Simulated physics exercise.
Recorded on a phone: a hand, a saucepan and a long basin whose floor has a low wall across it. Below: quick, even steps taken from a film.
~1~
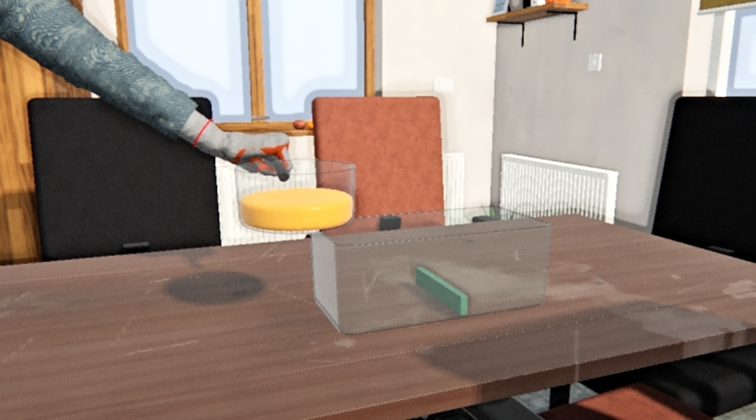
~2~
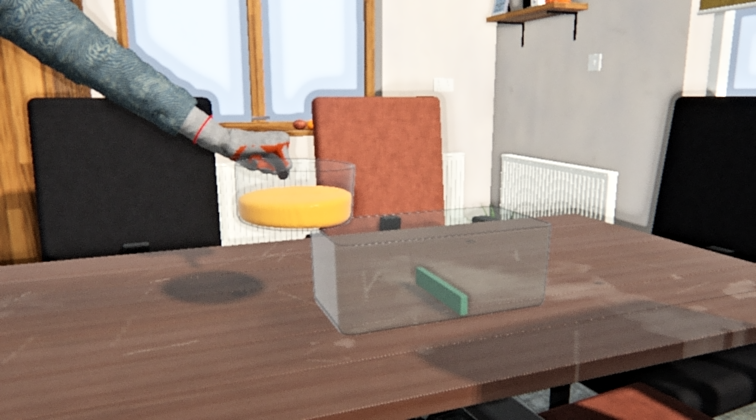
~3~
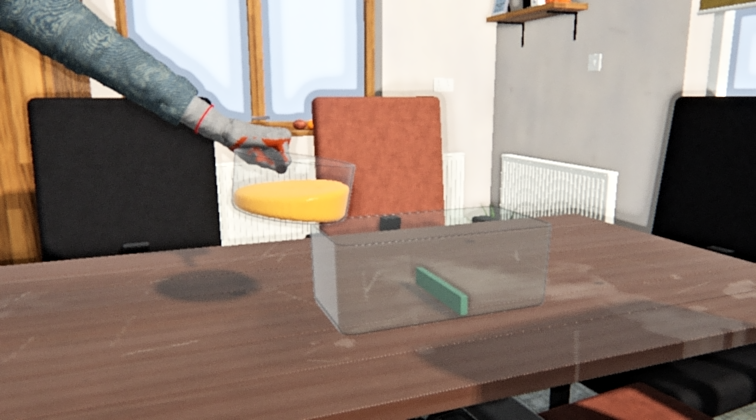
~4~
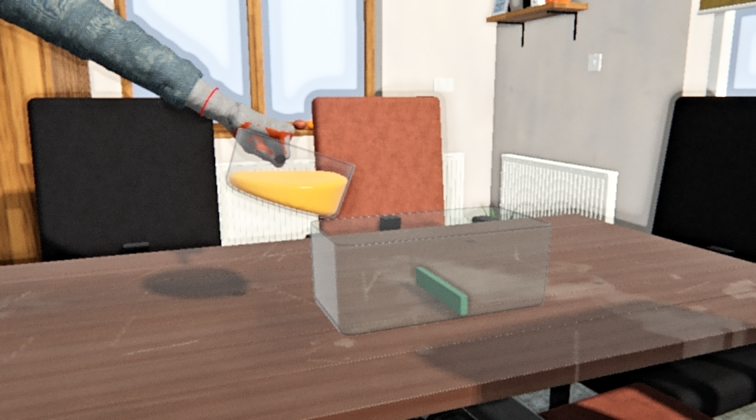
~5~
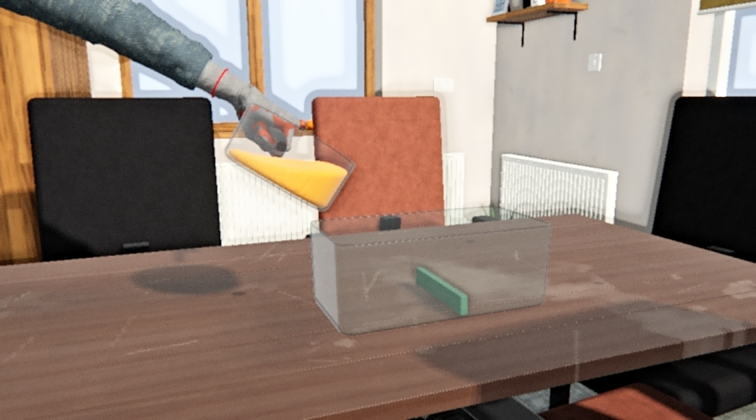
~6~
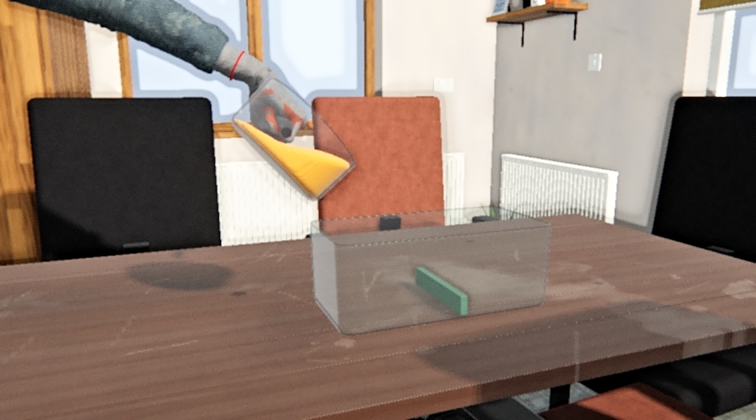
At a wooden dining table, a gloved hand steadily tilting a clear container of orange juice rightward above a long transparent basin.
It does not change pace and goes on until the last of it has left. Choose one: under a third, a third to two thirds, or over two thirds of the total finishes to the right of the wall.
Under a third finishes to the right of the wall.
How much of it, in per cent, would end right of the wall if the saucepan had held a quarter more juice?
Some 20 parts in a hundred, give or take.
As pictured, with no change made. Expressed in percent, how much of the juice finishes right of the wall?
Some 20 parts in a hundred.
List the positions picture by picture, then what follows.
It leans 0°; its right rim is at (351, 165); the juice meets the walls at (239, 201) and (348, 194); the long basin's rim runs from (322, 234) to (523, 216); the wall's top is at (440, 282), in the first picture.
It leans 2°; its right rim is at (351, 165); the juice meets the walls at (238, 200) and (347, 191), in the second picture.
It leans 9°; its right rim is at (351, 166); the juice meets the walls at (234, 193) and (345, 184), in the third picture.
It leans 19°; its right rim is at (351, 166); the juice meets the walls at (228, 176) and (343, 175), in the fourth picture.
It leans 33°; its right rim is at (350, 166); the juice meets the walls at (227, 151) and (343, 168), in the fifth picture.
It leans 48°; its right rim is at (349, 166); the juice meets the walls at (234, 121) and (343, 159), in the sixth picture.
A moment on, the saucepan is tipped right over and 36 per cent is still to pour, 4 is left of the wall and 0 right of it.
Next, the saucepan is tipped right over and 3 per cent is still to pour, 67 is left of the wall and 18 right of it.
Then the saucepan is tipped right over and 0 per cent is still to pour, 67 is left of the wall and 18 right of it.
Later the saucepan is tipped right over and 0 per cent is still to pour, 71 is left of the wall and 21 right of it.
Finally, 71 per cent lies left of the wall, 22 right of it and 7 outside.
